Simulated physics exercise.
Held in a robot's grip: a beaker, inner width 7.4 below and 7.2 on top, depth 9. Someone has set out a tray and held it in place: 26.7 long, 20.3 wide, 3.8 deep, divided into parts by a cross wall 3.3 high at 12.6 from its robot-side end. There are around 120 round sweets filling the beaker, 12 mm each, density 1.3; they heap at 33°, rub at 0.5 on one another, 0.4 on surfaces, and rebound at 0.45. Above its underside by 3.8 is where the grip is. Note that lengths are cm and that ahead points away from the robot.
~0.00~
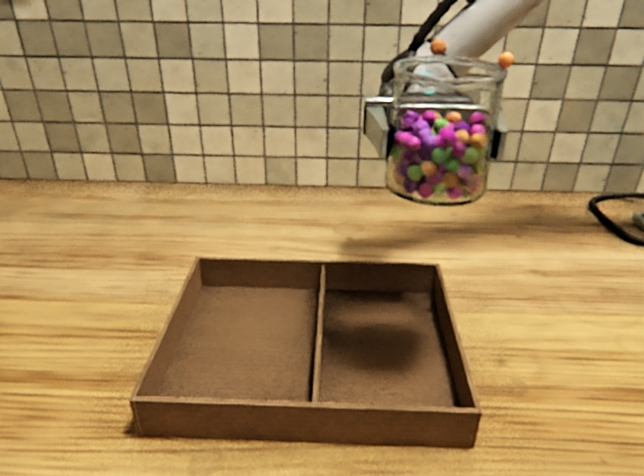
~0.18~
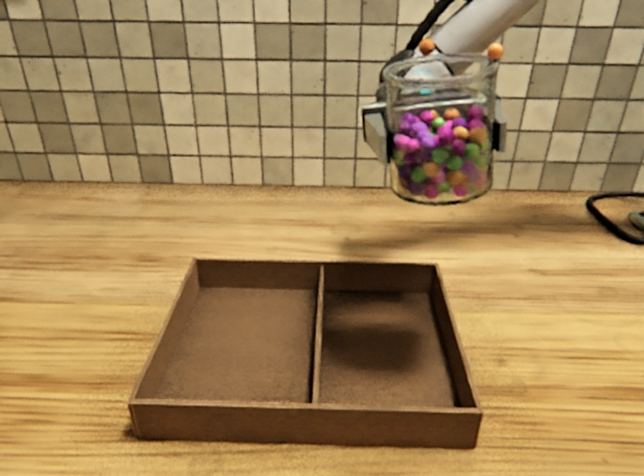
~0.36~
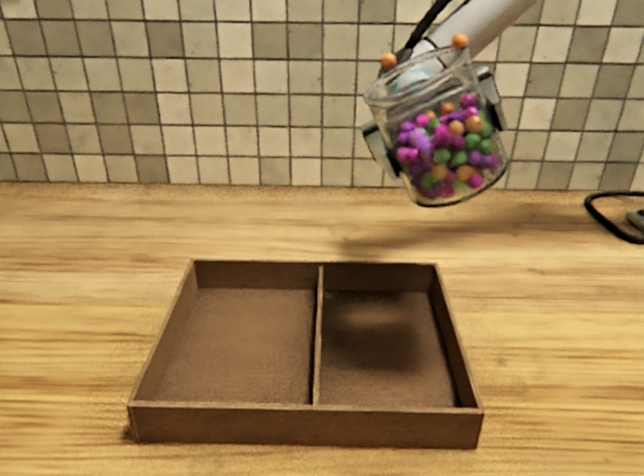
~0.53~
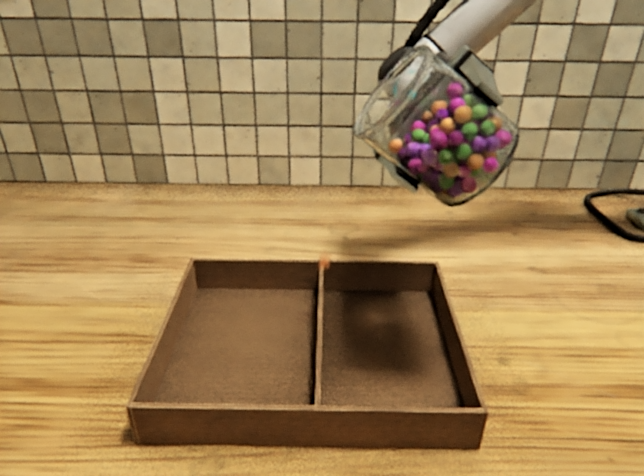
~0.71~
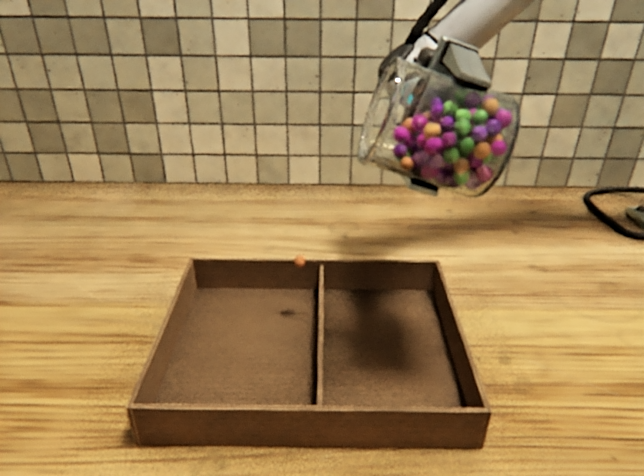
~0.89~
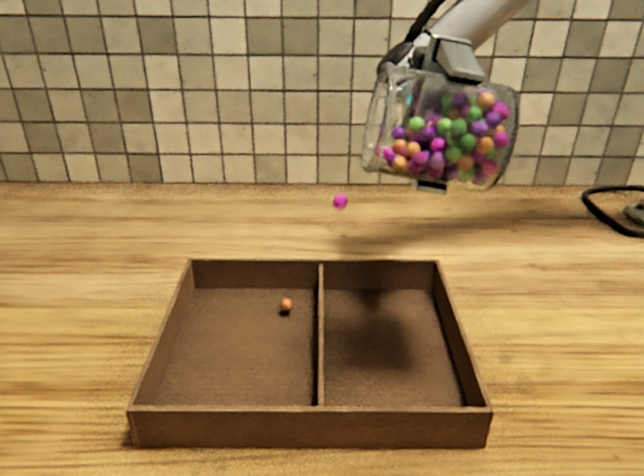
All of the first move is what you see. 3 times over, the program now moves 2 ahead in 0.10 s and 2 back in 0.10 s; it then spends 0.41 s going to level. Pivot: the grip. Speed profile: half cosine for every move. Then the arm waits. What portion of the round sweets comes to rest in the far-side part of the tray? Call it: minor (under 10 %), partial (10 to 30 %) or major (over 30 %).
My call is partial.
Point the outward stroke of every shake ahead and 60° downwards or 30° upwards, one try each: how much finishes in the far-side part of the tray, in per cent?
0 and 20 %.
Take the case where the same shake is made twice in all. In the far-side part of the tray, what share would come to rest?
15 %.
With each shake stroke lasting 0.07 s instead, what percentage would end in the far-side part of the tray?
I'd expect close to 30 in a hundred.
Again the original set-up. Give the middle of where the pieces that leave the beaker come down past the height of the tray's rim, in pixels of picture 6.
I'd put it somewhere near (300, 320).
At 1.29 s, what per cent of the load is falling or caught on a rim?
7 %.
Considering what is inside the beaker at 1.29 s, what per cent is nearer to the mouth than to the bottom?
Share in the mouth half: About 50 %.
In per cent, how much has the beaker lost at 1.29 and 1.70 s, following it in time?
I'd put it near 15 percent first and near 30 percent later.
After 1.29 s, tilted 80° forward, highest piece 23 above the table; 106 in the beaker, 6 in the far-side part, 2 in the robot-side part, 8 in flight or on a rim.
After 1.70 s, tilted 39° forward, highest piece 25 above the table; 87 in the beaker, 25 in the far-side part, 10 in the robot-side part.
After 2.10 s, level, highest piece 24 above the table; 87 in the beaker, 25 in the far-side part, 10 in the robot-side part.
After 3.15 s, level, highest piece 24 above the table; 87 in the beaker, 25 in the far-side part, 10 in the robot-side part.
At rest, 87 in the beaker, 25 in the far-side part, 10 in the robot-side part. That is 20 % in the far-side part of the tray.
